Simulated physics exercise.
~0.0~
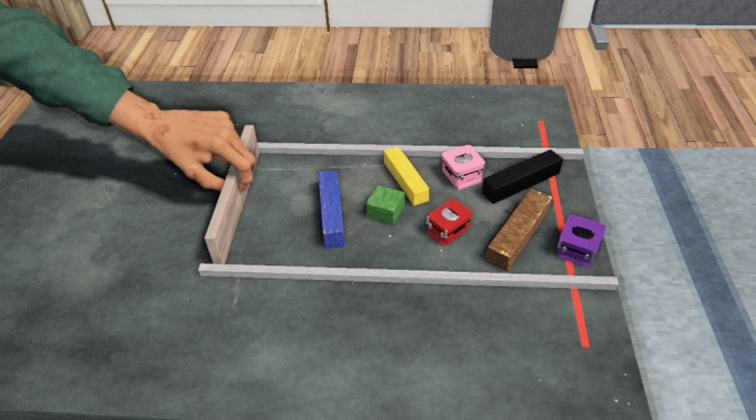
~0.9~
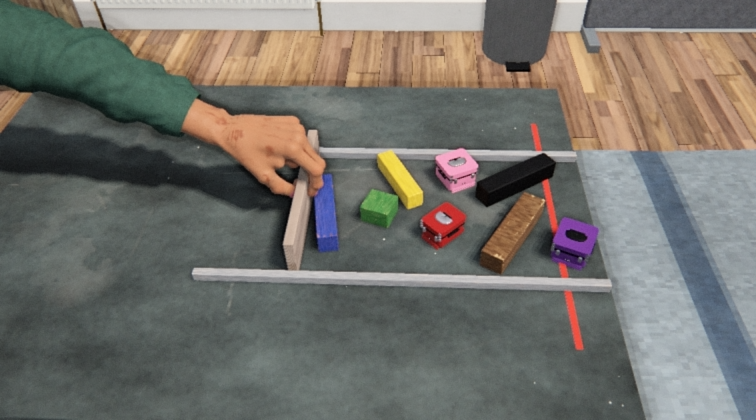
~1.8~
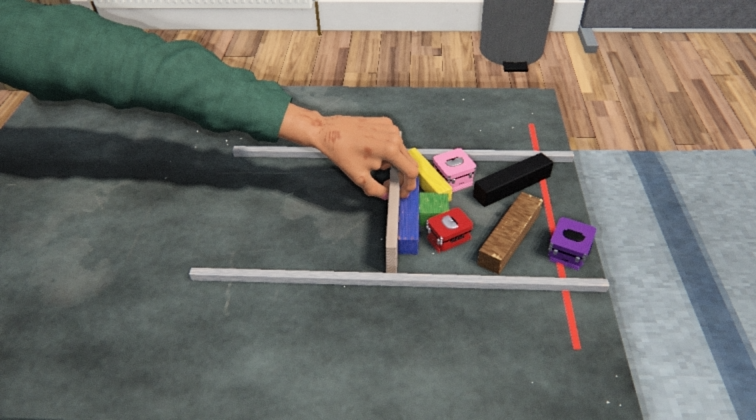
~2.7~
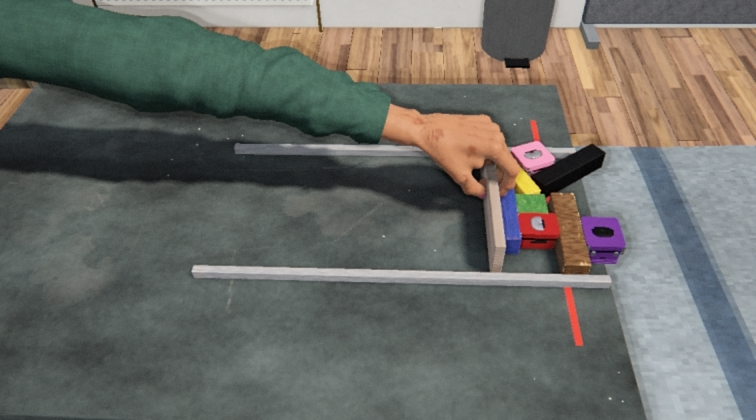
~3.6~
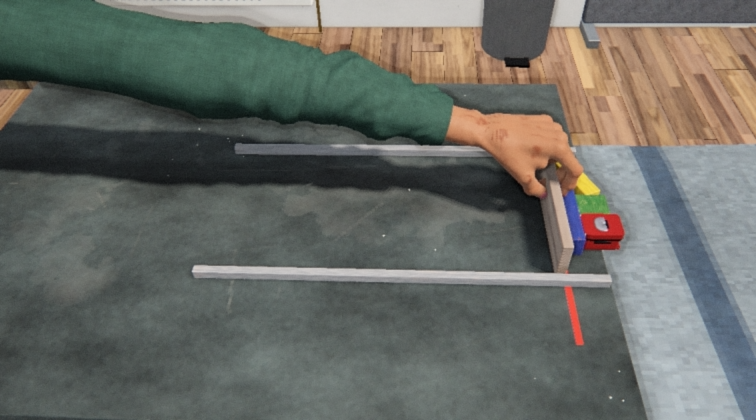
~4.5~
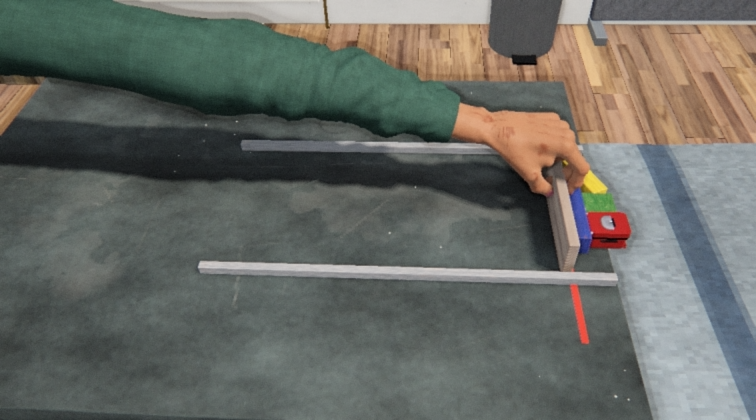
A hand slides a board right, pushing colorful blocks together until four drop from view.
